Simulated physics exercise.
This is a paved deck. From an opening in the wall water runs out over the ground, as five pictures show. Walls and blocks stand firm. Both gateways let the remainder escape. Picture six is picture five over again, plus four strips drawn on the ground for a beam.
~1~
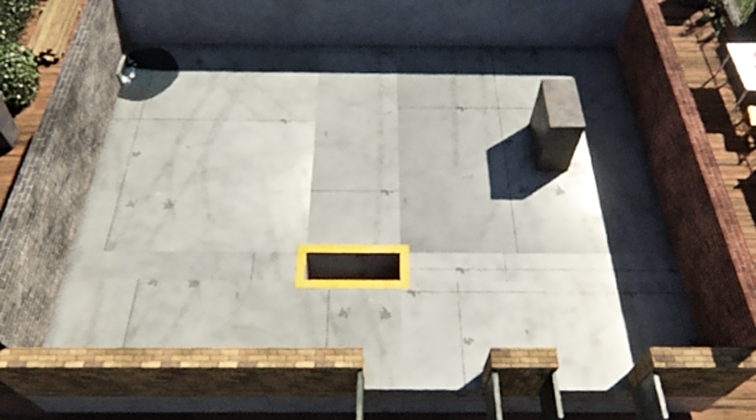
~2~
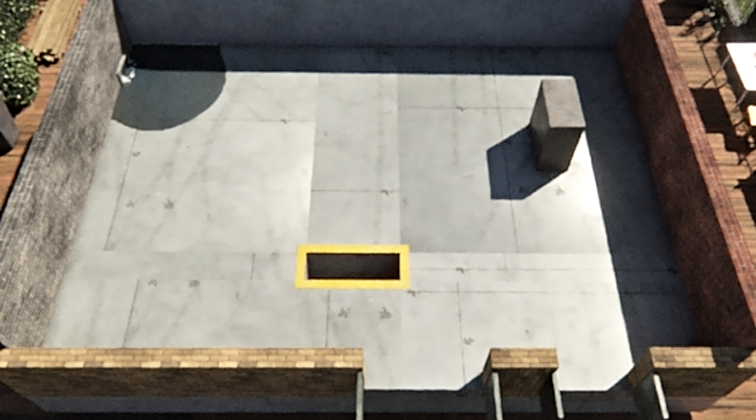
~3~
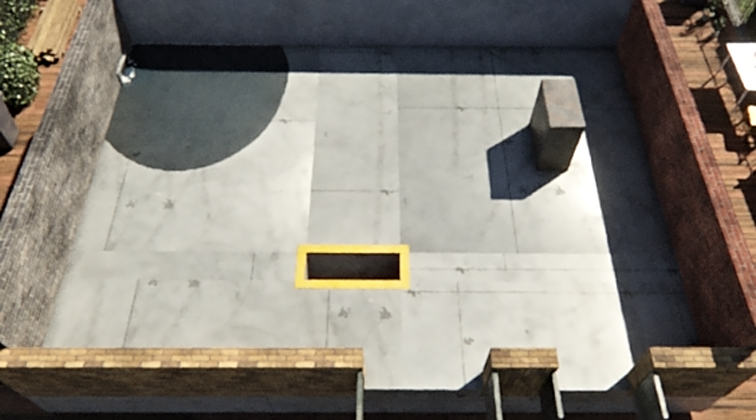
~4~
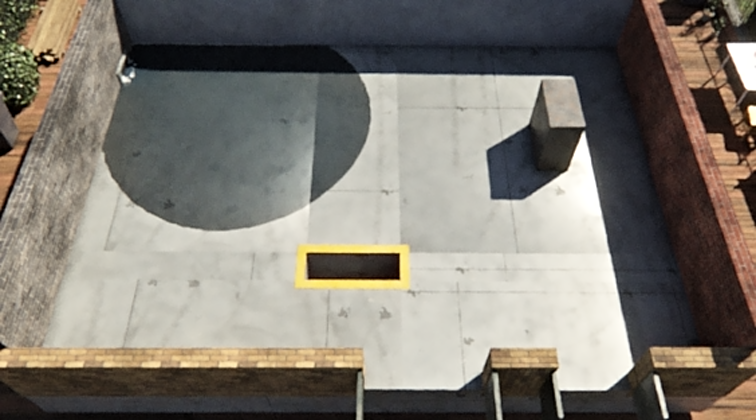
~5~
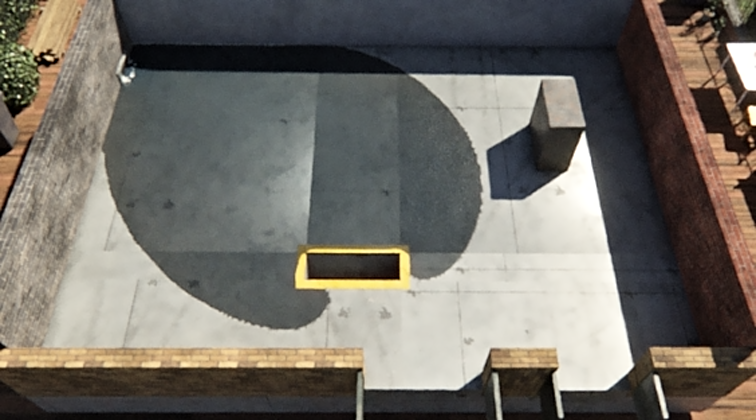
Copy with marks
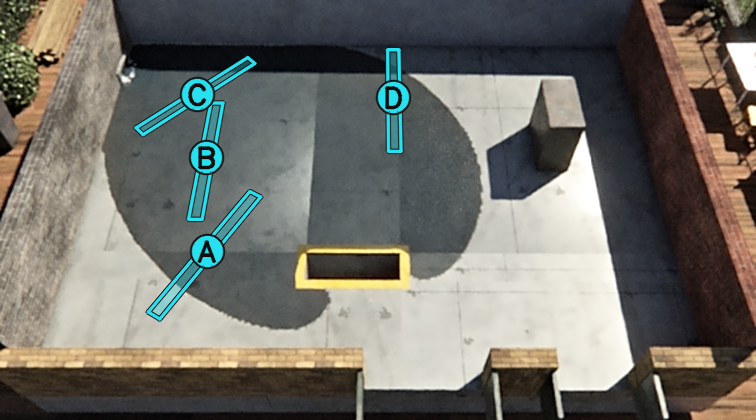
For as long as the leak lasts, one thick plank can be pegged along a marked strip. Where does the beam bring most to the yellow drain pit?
The best position is D.
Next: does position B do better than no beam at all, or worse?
It is worse.
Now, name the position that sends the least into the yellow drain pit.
Position C.
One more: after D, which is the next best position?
The answer is A.
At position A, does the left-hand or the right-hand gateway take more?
The right one.
On the marked copy, A from (154, 315) to (255, 194); B from (195, 219) to (216, 103); C from (139, 131) to (251, 60); D from (394, 151) to (393, 49).
Choosing A, about 27 % of the stream runs into the yellow drain pit, about 68 % out by the gates.
Choosing B, about 16 % of the stream runs into the yellow drain pit, about 79 % out by the gates.
Choosing C, about 12 % of the stream runs into the yellow drain pit, about 82 % out by the gates.
Choosing D, about 44 % of the stream runs into the yellow drain pit, about 52 % out by the gates.
